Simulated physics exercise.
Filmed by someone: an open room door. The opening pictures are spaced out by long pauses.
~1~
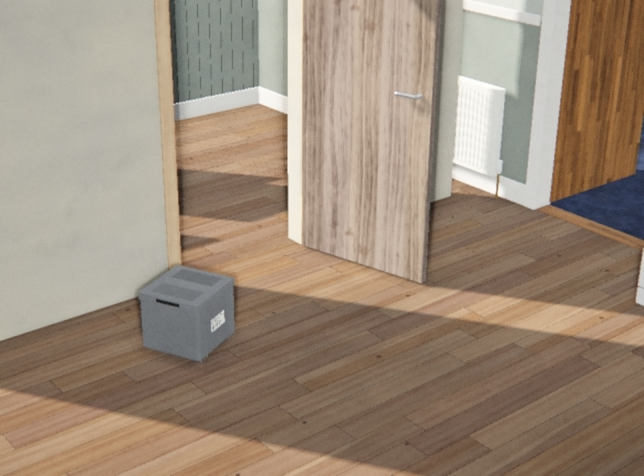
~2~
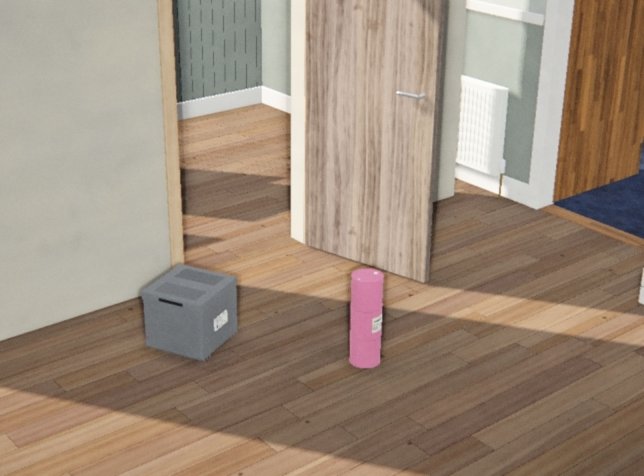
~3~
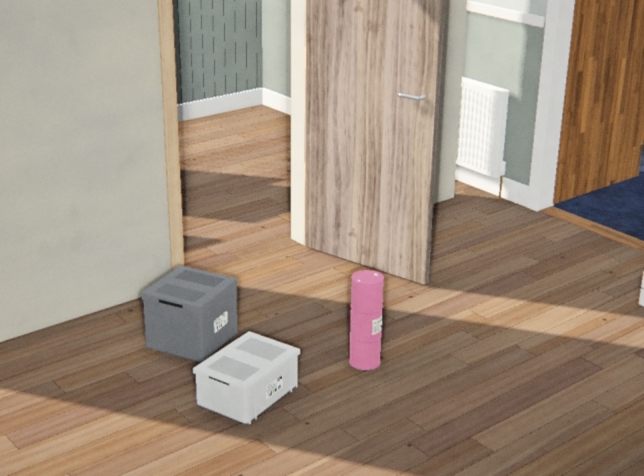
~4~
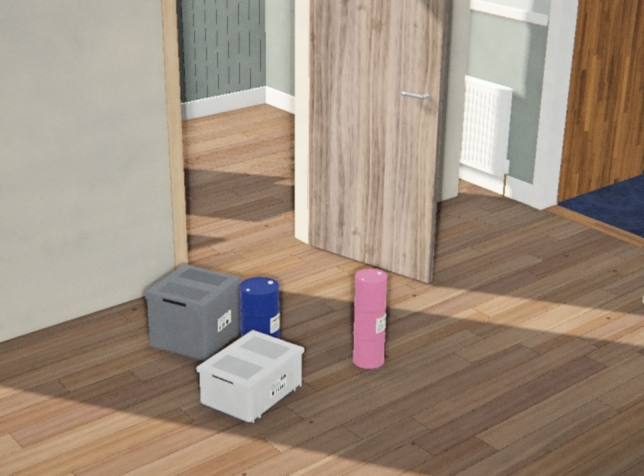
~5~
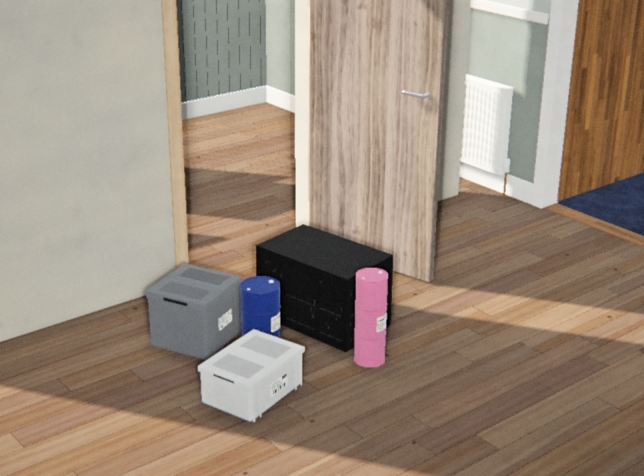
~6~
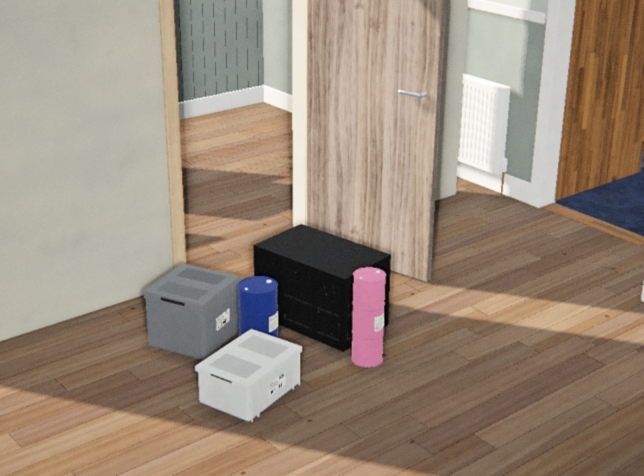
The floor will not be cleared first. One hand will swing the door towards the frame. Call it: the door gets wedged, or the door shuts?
It gets wedged.
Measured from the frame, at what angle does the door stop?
Roughly 65 degrees open.
Then, 0.50 s on from there, open by 98°.
Then, 0.90 s on from there, open by 86°.
Then, 1.10 s on from there, open by 79°.
Then, 1.40 s on from there, open by 68°.
In the end, open by 66°; all 5 unmoved. At the end, from the last picture's camera, black chest near (320, 286).
